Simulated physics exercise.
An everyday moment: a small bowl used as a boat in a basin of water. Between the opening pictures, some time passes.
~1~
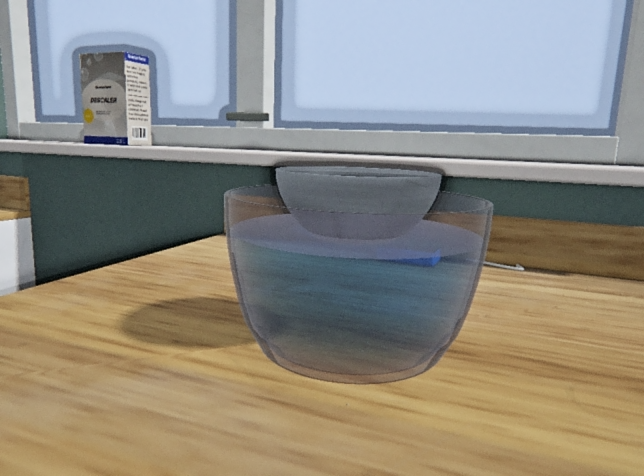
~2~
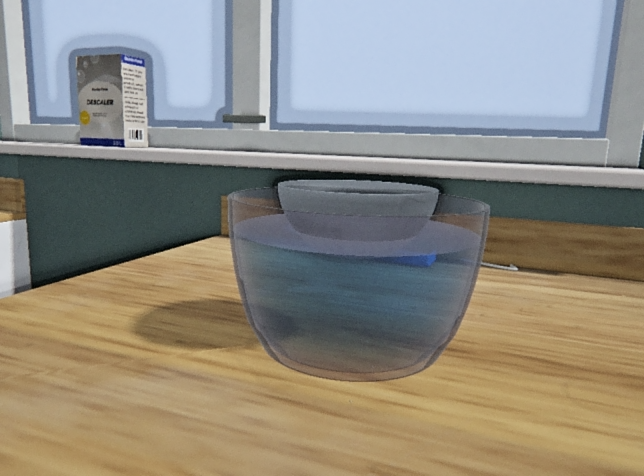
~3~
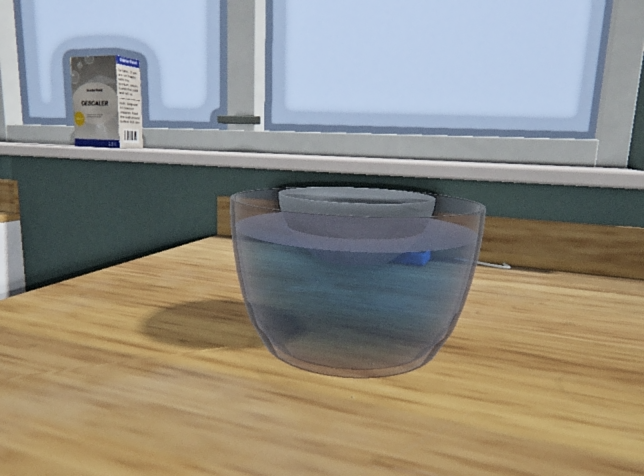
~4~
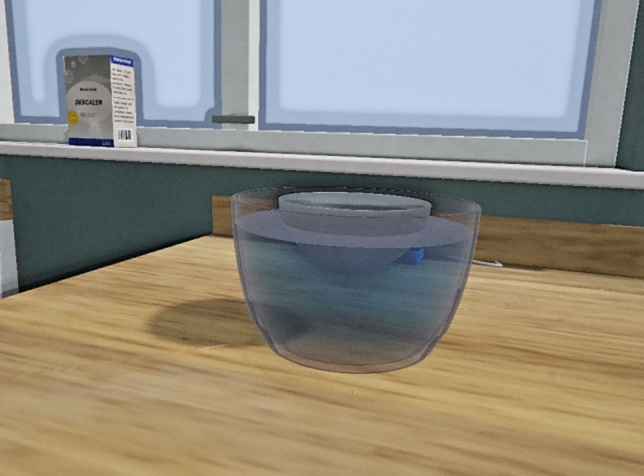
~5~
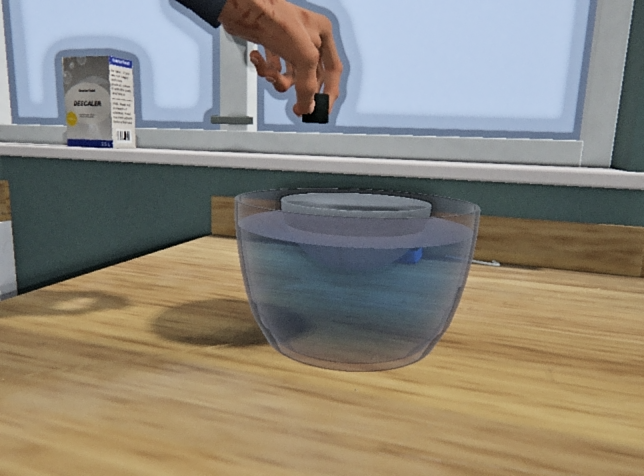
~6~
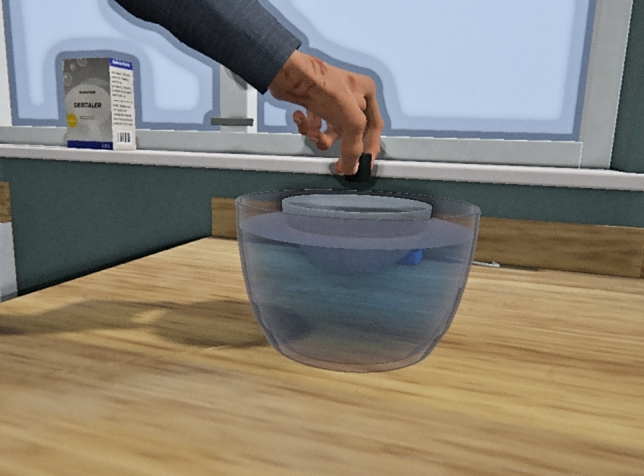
The video shows a small bowl floating in a clear basin of water on a wooden table, sitting progressively lower in the water; then a hand enters from above and lowers a small dark object close above the bowl.
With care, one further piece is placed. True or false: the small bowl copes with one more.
True.
A moment on, the iron weight is in and the small bowl dips.
Further on, it steadies; about a third of its side above the surface.
When it is over, the small bowl floats; about a third of its side above the surface.
